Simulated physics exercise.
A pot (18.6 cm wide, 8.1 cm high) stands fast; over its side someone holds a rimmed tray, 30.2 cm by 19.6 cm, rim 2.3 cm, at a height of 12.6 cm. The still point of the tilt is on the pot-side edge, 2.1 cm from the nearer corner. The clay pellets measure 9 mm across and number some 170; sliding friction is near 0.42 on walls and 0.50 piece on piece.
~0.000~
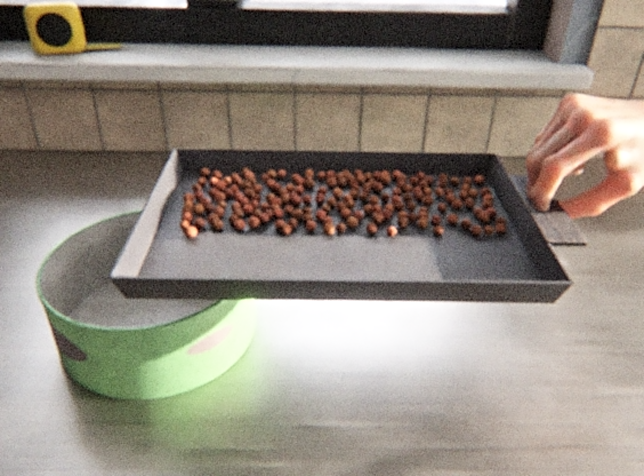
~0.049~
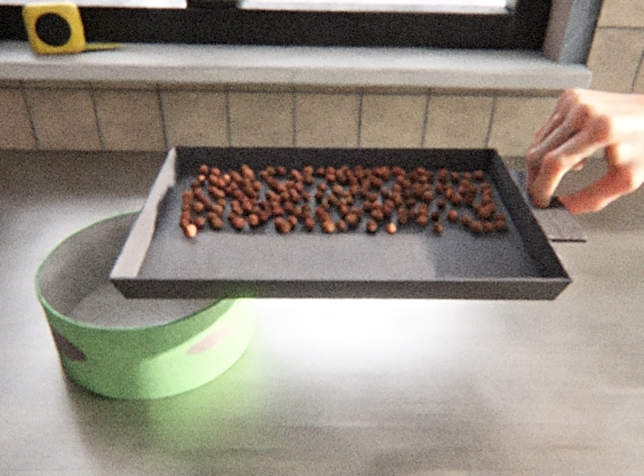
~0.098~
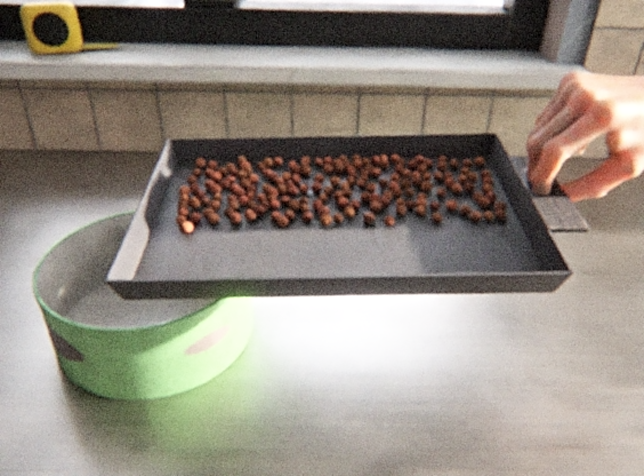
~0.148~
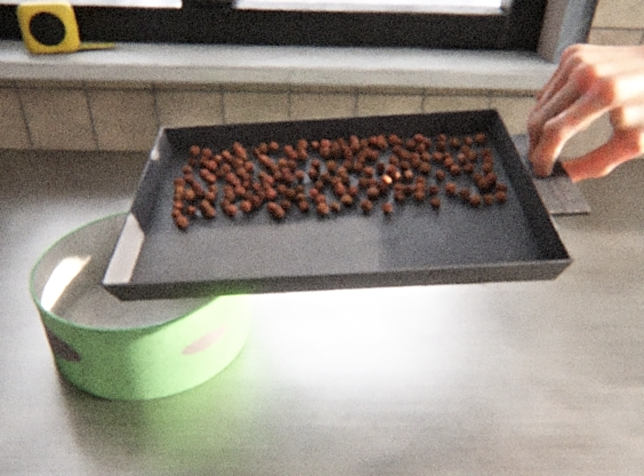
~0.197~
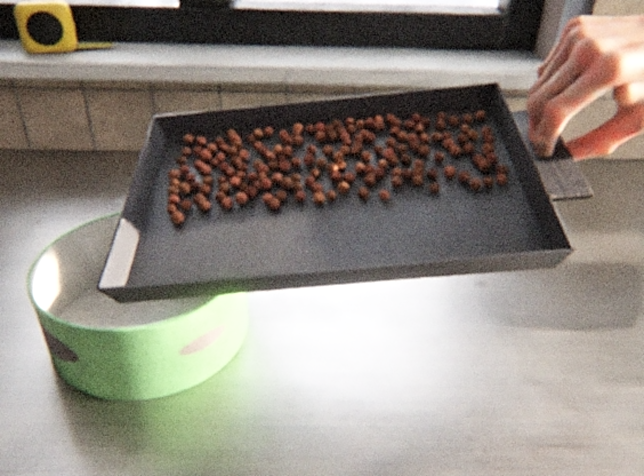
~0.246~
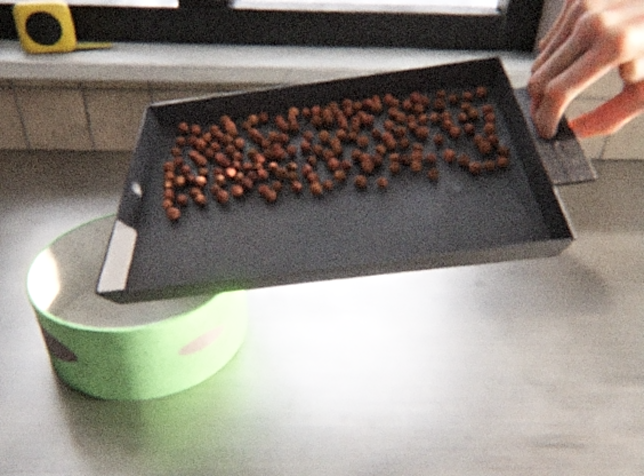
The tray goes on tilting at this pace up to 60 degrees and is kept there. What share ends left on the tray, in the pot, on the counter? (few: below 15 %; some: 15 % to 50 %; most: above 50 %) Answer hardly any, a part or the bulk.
Tray the bulk, pot hardly any, counter a part.
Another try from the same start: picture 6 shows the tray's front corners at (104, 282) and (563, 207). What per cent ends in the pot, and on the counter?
Pot 0, counter 50.
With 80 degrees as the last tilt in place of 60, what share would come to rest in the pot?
In that case some 0 per cent.
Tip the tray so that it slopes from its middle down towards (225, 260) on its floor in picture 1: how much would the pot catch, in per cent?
About 0 per cent.
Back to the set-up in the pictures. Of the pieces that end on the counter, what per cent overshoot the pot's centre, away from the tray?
About 60 per cent.
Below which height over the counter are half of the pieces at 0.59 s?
Some 18 cm.
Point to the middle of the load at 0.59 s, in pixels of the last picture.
Near (207, 234).
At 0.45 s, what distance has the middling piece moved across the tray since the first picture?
Some 4 cm.
Then, at 0.45 s, tilt 40 degrees; the tray holds 100 %, the pot 0 %.
After 0.59 s, tilt 54 degrees; the tray holds 100 %, the pot 0 %.
After 0.86 s, tilt 60 degrees; the tray holds 70 %, the pot 0 %.
By 1.8 s all is still; tray 65 %, pot 0 %, counter 35 %.
